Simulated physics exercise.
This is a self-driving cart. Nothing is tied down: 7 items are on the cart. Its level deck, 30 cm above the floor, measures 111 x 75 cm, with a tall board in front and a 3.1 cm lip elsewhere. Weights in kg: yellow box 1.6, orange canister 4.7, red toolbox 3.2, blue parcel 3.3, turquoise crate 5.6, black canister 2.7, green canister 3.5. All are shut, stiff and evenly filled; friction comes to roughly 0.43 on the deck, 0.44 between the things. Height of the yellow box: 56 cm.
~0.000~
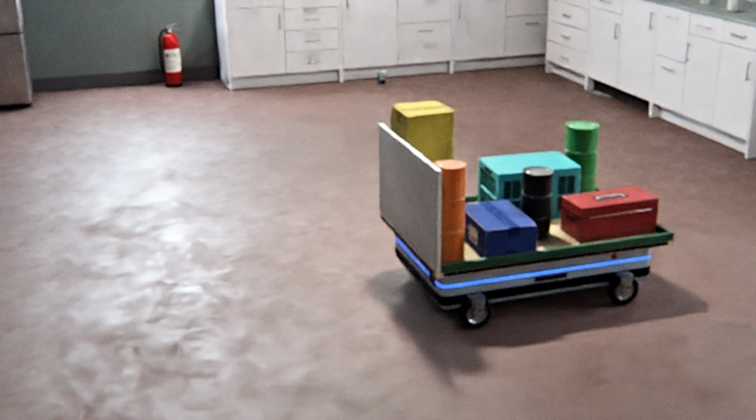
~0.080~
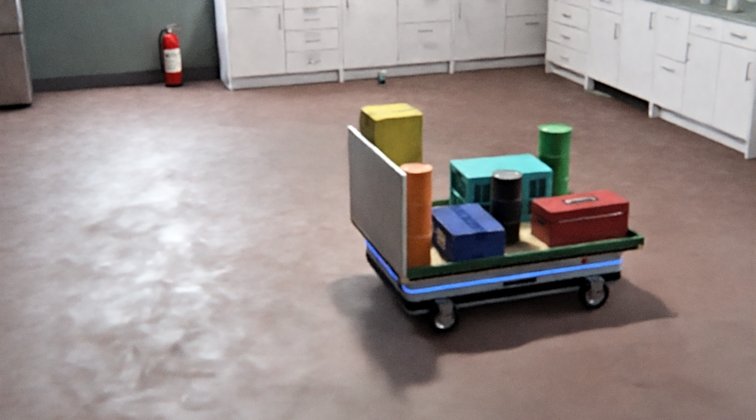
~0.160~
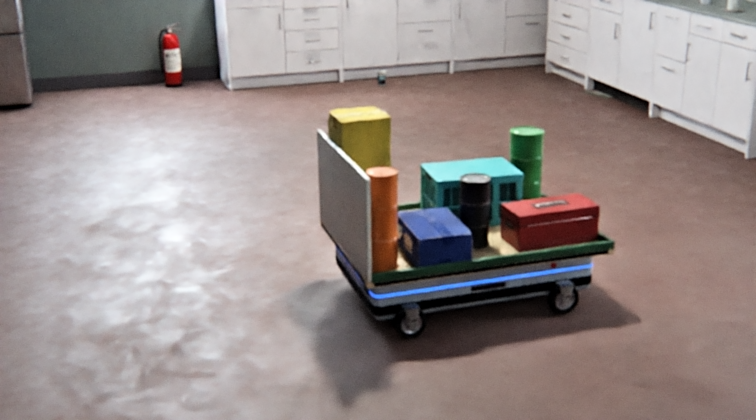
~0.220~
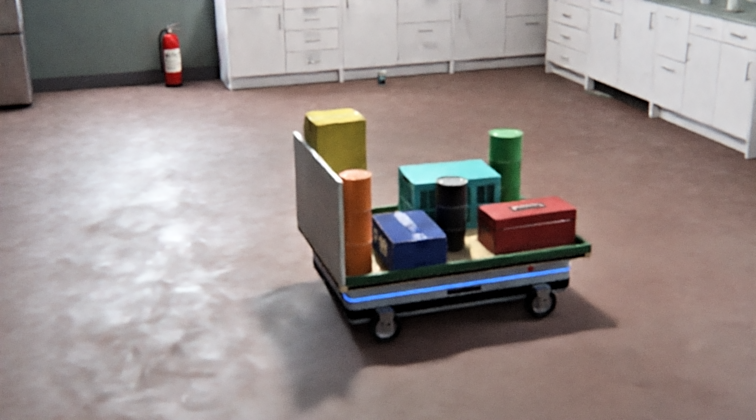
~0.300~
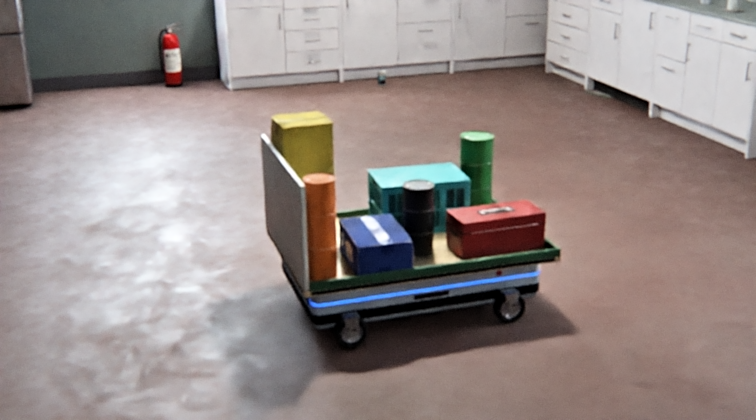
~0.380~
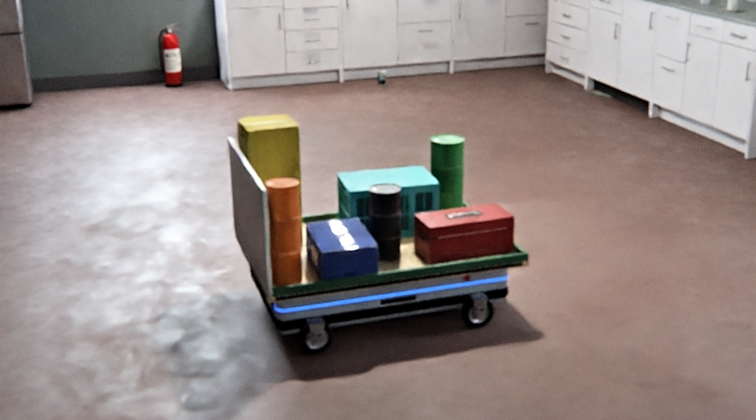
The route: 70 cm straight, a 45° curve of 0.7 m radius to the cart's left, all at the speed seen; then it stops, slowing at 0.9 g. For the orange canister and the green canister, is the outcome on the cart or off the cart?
The orange canister stays on the cart and the green canister comes off the cart.
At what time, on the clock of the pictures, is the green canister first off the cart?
At about 0.8 s.
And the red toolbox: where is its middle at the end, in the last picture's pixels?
At about (300, 312).
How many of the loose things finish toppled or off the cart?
That comes to 3.
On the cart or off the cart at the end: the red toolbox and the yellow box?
The red toolbox is still on the cart; the yellow box finishes off the cart.
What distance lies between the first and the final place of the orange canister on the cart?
Some 28 cm.
After 0.58 s, 110 cm covered, turned 21°; orange canister 29° off upright near (212, 250); green canister 3° off upright near (354, 186); yellow box 26° off upright.
After 0.78 s, 148 cm covered, turned 44°; yellow box and green canister now off the cart; orange canister 32° off upright near (163, 291); blue parcel moved 24 cm.
After 0.98 s, 174 cm covered, turned 45°; orange canister 16° off upright near (119, 332); black canister 32° off upright; blue parcel moved 22 cm.
After 1.28 s, 175 cm covered, turned 45°, stopped; orange canister 11° off upright near (123, 336); black canister 49° off upright; red toolbox moved 20 cm.
In the end (2.9 s), off the cart, yellow box and green canister; toppled on the cart, black canister; not toppled but over 10 cm from the start, orange canister, red toolbox, blue parcel and turquoise crate. In the last view, orange canister near (134, 341), green canister near (11, 344).
